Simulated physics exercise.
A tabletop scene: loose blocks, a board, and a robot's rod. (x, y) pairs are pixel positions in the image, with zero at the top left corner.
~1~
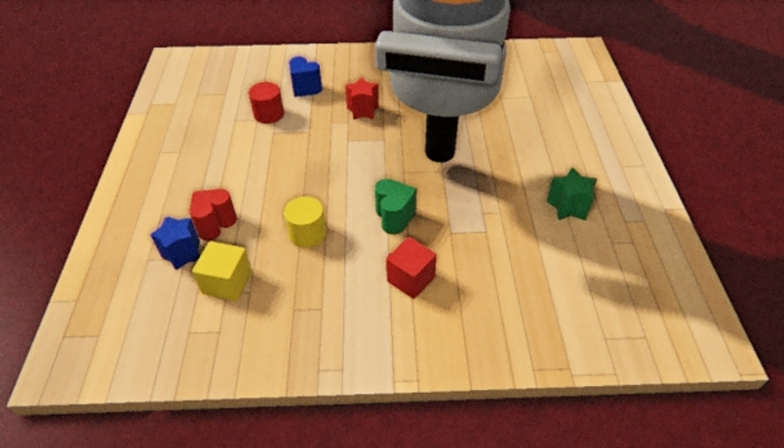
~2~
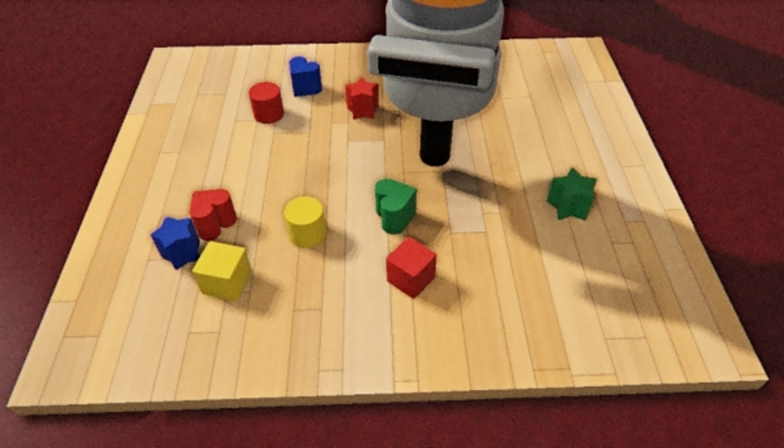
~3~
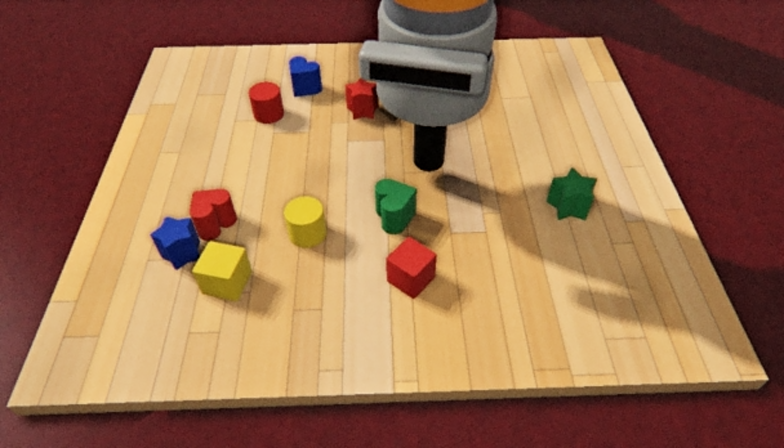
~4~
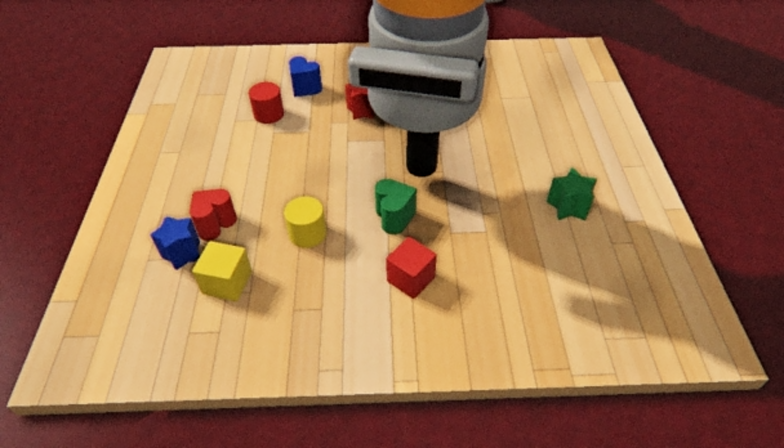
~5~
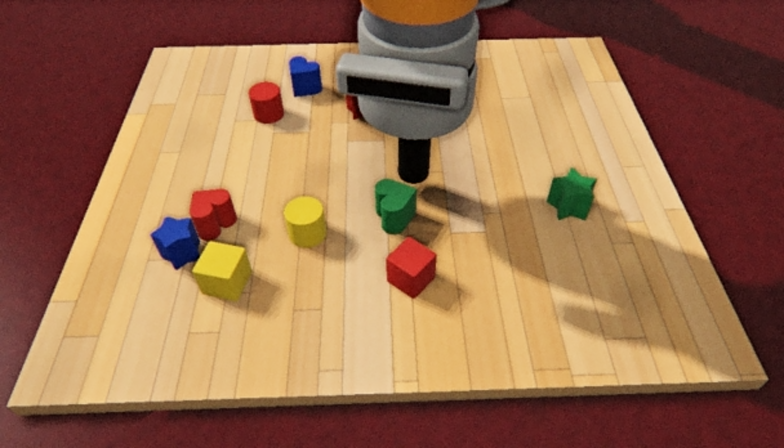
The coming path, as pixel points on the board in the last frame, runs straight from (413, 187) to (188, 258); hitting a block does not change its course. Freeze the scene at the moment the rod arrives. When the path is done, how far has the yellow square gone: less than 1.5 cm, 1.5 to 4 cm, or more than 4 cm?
The displacement of the yellow square is below 1.5 cm.
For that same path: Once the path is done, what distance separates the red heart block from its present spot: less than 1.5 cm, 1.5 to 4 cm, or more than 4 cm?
Its displacement is below 1.5 cm.
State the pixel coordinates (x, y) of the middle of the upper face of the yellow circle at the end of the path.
The middle of its upper face should be somewhere near (266, 237).
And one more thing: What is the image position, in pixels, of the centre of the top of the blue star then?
My prediction: (144, 237).
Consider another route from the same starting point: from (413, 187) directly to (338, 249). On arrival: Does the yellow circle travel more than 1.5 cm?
No, I don't think so.
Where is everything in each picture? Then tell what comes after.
In the first frame, rod tip (440, 154); block tops, blue star (173, 230); red heart block (207, 201); yellow square (219, 259); yellow circle (304, 210); green heart block (394, 193).
In the second frame, rod (435, 158); blocks unchanged.
In the third frame, rod (429, 163); blocks unchanged.
In the fourth frame, rod (422, 168); blocks unchanged.
In the fifth frame, rod (413, 175); blue star (173, 230); red heart block (207, 201); yellow square (219, 259); yellow circle (304, 210); green heart block (394, 193).
What follows on the original path. One third of the way, rod (341, 196); green heart block (384, 199), turned 45° anticlockwise.
Two thirds of the way, rod (265, 220); yellow circle (267, 236); green heart block (384, 199), turned 45° anticlockwise.
At the end, rod (183, 245); blue star (144, 237); red heart block (202, 201), turned 20° clockwise; yellow square in place; yellow circle (266, 237); green heart block (384, 199), turned 45° anticlockwise.
